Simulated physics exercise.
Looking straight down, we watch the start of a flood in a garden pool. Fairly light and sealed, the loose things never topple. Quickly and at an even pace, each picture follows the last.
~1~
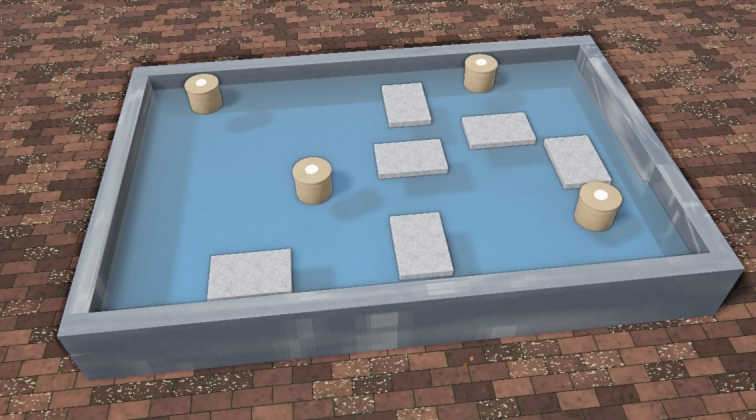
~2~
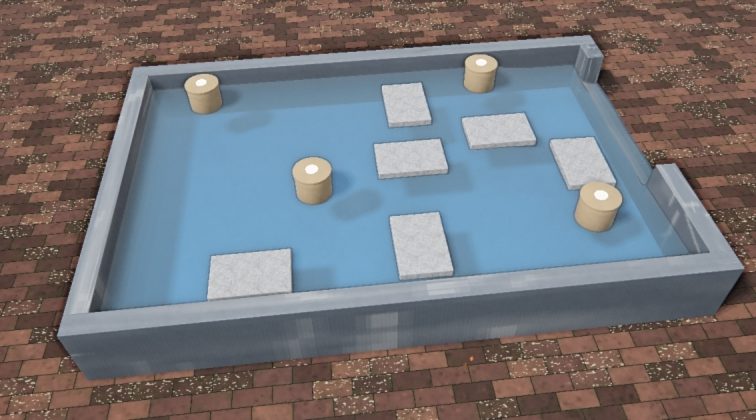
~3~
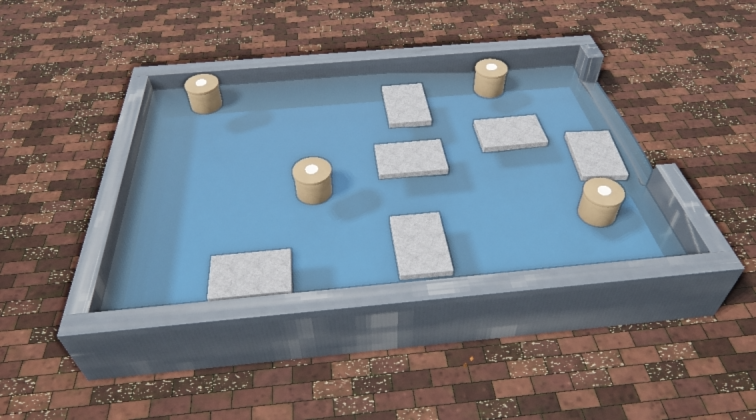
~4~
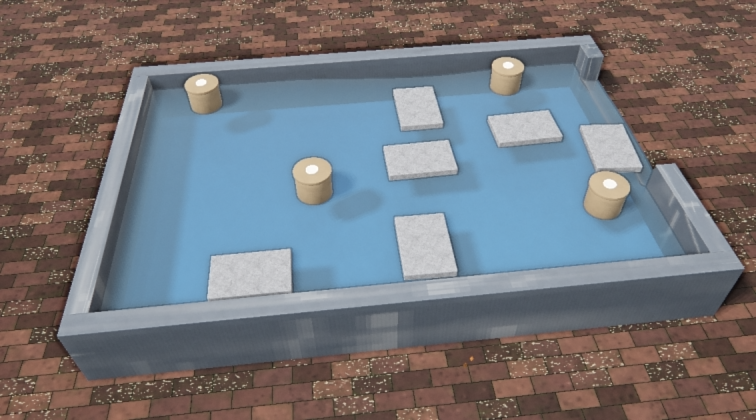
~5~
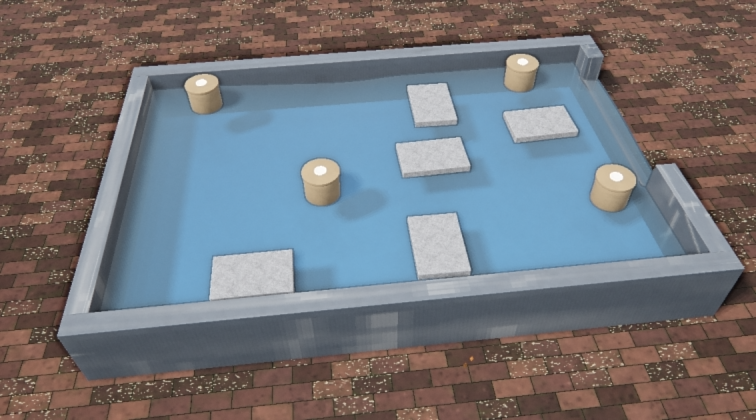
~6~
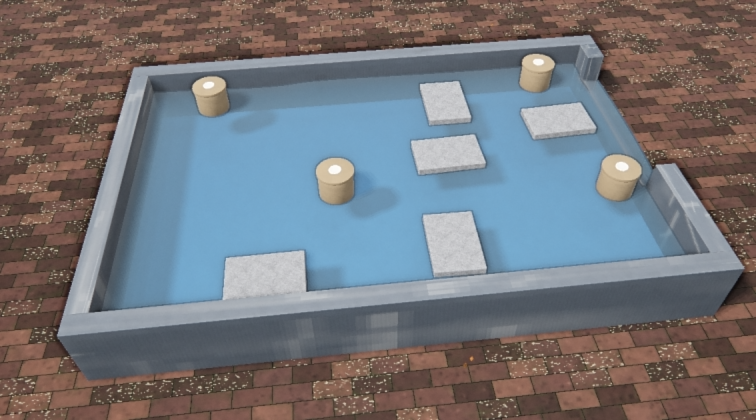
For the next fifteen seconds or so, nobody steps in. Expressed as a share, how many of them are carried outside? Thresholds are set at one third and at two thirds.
The share is two thirds or higher.
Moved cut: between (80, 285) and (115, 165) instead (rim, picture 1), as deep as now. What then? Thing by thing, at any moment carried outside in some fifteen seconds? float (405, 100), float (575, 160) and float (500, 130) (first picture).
Turn by turn - stays put, stays put, stays put.
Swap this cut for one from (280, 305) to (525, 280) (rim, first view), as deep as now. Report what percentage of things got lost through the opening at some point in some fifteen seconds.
Estimate: Close to 60 per cent.
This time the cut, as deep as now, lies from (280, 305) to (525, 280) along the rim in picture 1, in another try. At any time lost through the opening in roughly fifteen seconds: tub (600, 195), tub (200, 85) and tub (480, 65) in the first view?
In the order given: Escapes, remains, remains.
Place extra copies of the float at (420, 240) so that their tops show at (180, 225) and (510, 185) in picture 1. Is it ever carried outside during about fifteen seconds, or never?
Following the list, the first is never leaving and the second is escaping.
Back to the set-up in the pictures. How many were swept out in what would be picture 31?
That makes 6.
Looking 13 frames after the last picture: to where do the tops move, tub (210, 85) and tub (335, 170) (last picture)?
The first should be around (249, 93) and the second around (425, 164).
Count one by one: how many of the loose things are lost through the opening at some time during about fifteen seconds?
The count is 7.
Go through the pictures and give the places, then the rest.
A float at (498, 128) floats; a tub at (481, 63) floats; 0 of 10 have shifted, in the first picture.
A float at (499, 128) floats; a tub at (481, 63) floats; 0 of 10 have shifted, in the second picture.
A float at (510, 130) floats, close to its start; a tub at (492, 68), afloat, close to its start; 4 of 10 have shifted, in the third picture.
A float at (525, 126) floats, close to its start; a tub at (508, 66) floats, close to its start; 6 of 10 have shifted, in the fourth picture.
A float at (541, 121), afloat, a stride from its start; a tub at (523, 63) floats, close to its start; 7 of 10 have shifted, in the fifth picture.
A float at (558, 118) floats, a stride from its start; a tub at (538, 63), afloat, a stride from its start; 9 of 10 have shifted, in the sixth picture.
A moment on, 3 of 10 are out; 7 afloat.
Next, 5 of 10 are out; 5 afloat.
Later, 6 of 10 are out; 4 afloat.
In the end, 7 of 10 are out; 3 afloat.
